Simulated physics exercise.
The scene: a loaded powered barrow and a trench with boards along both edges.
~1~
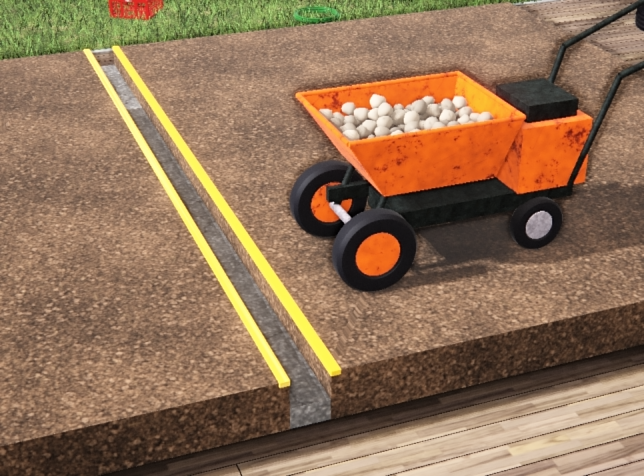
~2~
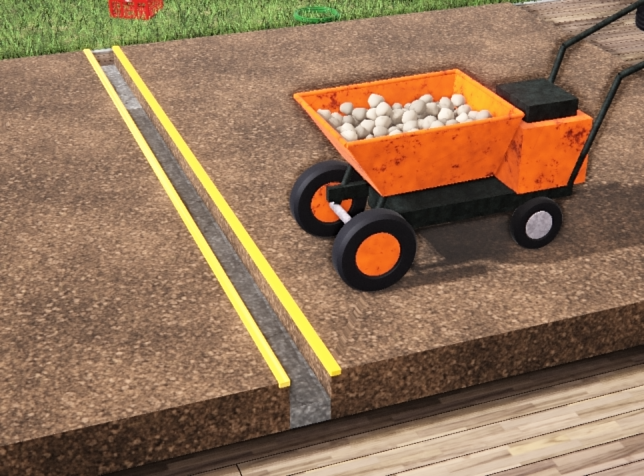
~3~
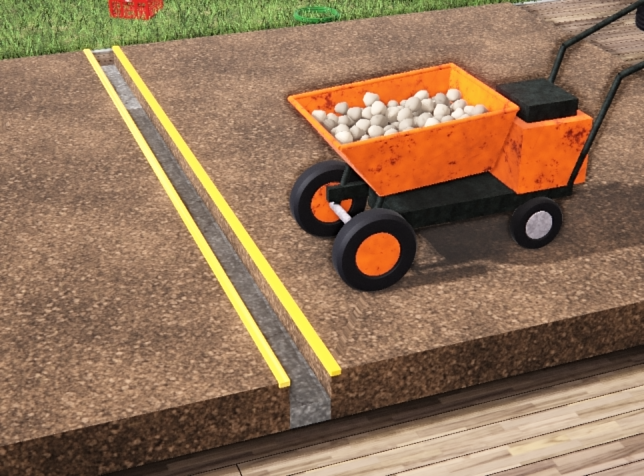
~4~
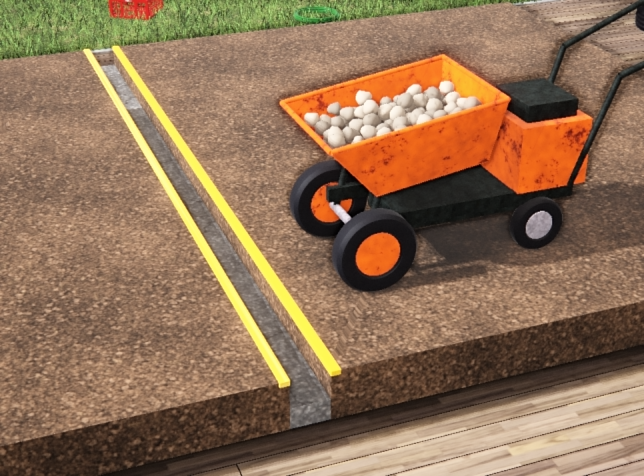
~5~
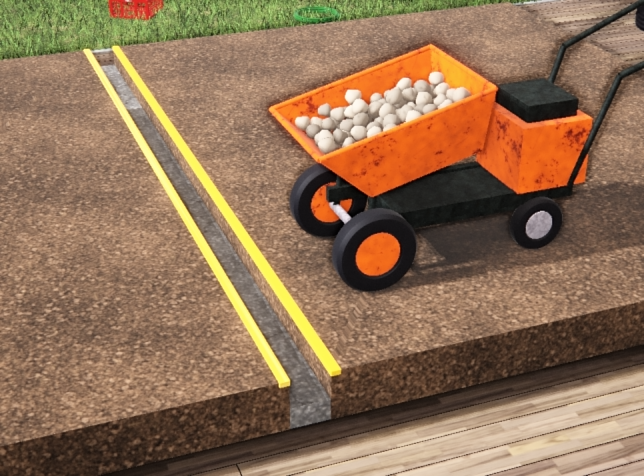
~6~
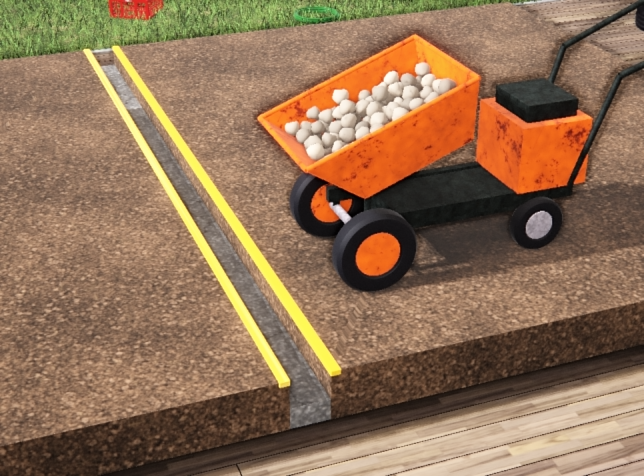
The clip opens on an orange powered barrow, its level skip loaded with rounded pale stones, standing to the right of a narrow trench edged with yellow boards. The skip tilts barely at first, then its rear rises and its front lip lowers leftward until it is clearly tipped, while the wheels stay still.
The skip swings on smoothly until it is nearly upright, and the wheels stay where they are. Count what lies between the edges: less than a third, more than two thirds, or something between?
It catches less than a third.
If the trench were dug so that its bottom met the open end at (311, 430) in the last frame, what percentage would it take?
Some 10 per cent.
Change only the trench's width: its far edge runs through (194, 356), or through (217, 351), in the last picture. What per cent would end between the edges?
Roughly 90 per cent, and 70 per cent.
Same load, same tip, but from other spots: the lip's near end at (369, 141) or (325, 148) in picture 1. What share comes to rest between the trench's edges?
The first gives 40 %, the second 0 %.
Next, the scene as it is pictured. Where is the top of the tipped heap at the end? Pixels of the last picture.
Roughly at (211, 267).
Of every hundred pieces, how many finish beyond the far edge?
Close to 80 per cent.
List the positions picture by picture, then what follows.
The first picture shows lip of the skip at (349, 144), level; top of the load at (411, 120), river pebbles; first edge of the trench at (310, 331); far edge at (261, 341), the trench under half as wide as the skip, and about as deep as wide.
The second picture shows lip of the skip at (347, 145), tipped barely; top of the load at (409, 119).
The third picture shows lip of the skip at (341, 148), tipped barely; top of the load at (404, 117).
The fourth picture shows lip of the skip at (331, 153), tipped a little; top of the load at (434, 107).
The fifth picture shows lip of the skip at (320, 160), tipped a little; top of the load at (424, 100).
The sixth picture shows lip of the skip at (307, 170), tipped clearly; top of the load at (426, 97); first edge of the trench at (310, 331); far edge at (261, 341).
Soon after the last picture, skip tipped steeply; all in the skip.
A little later, skip tipped right over; most in the skip; about a quarter beyond it; a stray few falling.
Later still, skip tipped right over; about a quarter in the skip; a stray few in or heaped over the trench; most beyond it.
By the end, skip tipped right over; a small part in the skip; a small part in or heaped over the trench; most beyond it.
